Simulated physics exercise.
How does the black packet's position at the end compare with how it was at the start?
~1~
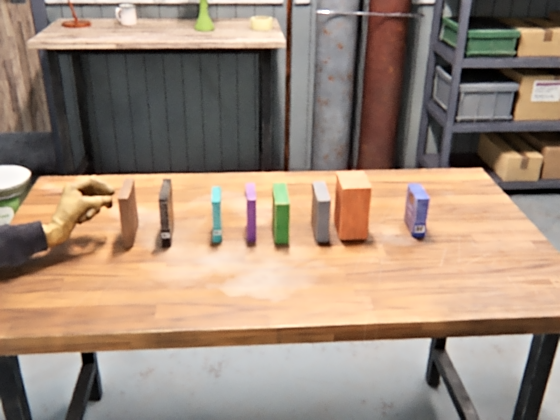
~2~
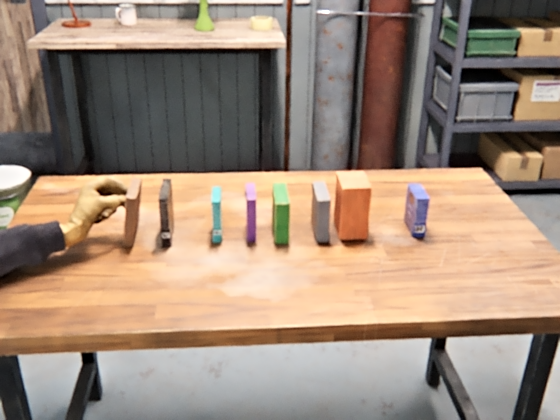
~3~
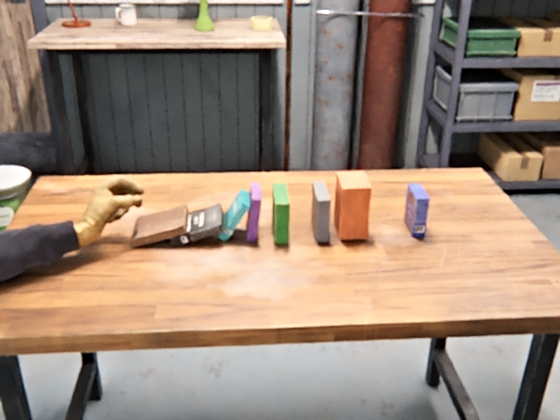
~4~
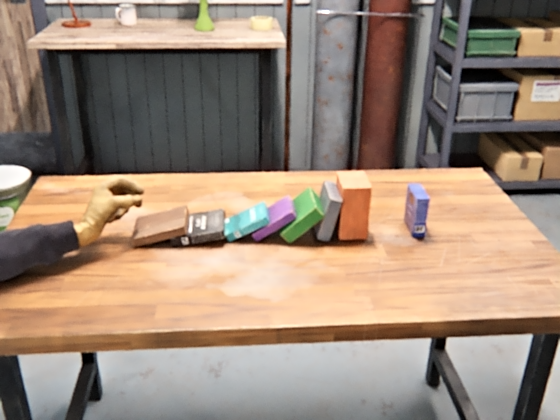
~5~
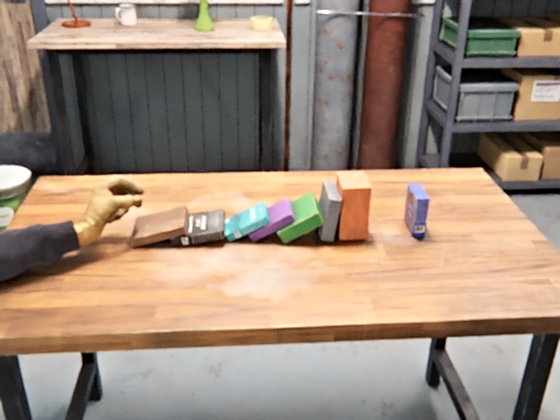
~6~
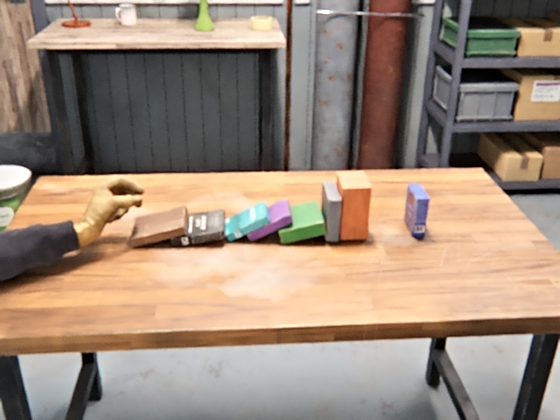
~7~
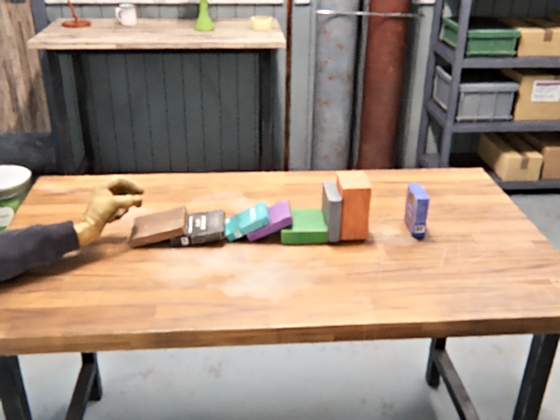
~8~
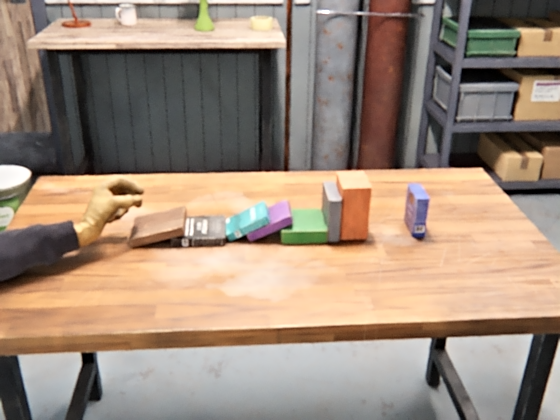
At the start the black packet stands upright in the line, and by the end it is lying on its side on the table.
